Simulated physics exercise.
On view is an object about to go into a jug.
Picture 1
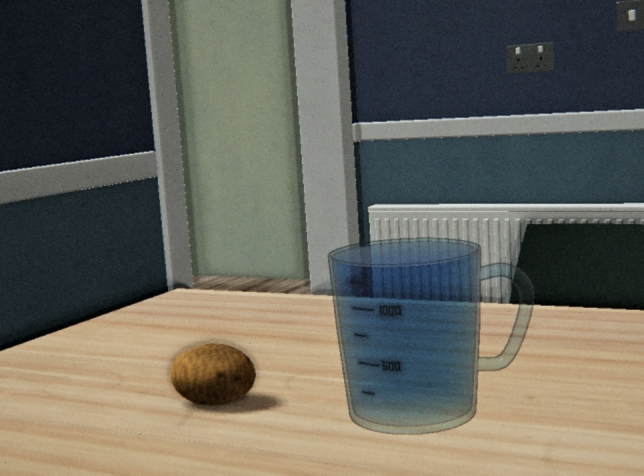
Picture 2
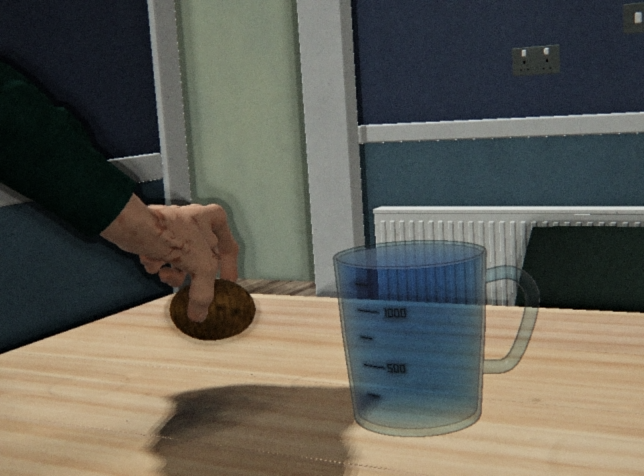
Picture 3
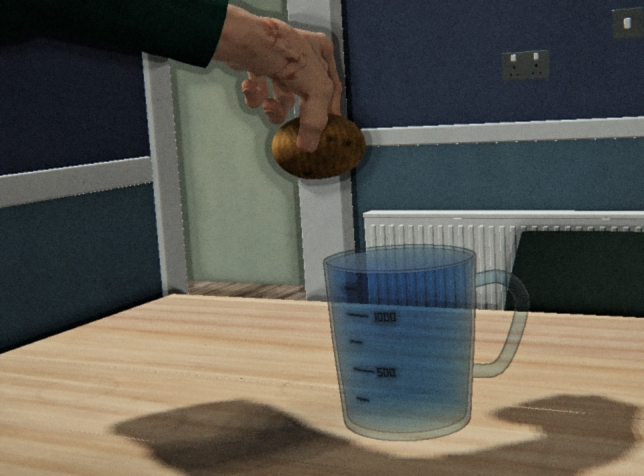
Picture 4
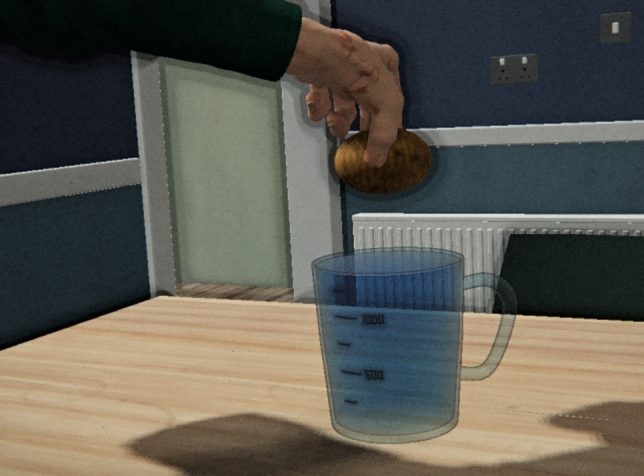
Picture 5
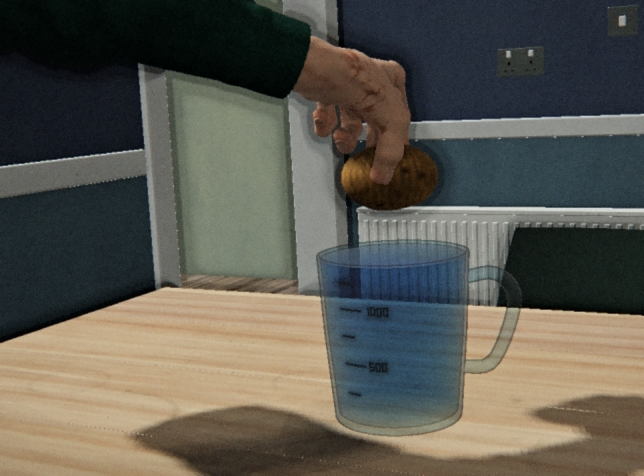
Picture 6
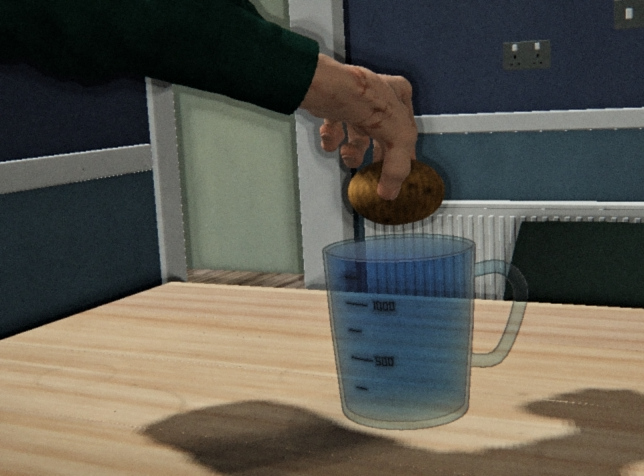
A hand picking up a brown potato from a wooden table, carrying it right and lowering it over a nearly full blue jug.
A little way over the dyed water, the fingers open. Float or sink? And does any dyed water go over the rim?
As I see it, the thing does not float. The jug cannot hold it all.
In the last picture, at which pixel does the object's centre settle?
Near (404, 369).
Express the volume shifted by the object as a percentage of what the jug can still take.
I'd say somewhere close to 280 percent.
Next, the potato enters the dyed water; the jug is full to the brim; it has run over.
After that, the potato goes on down; the jug is full to the brim; it has run over.
Finally, the potato has sunk; the jug is full to the brim; it has run over.
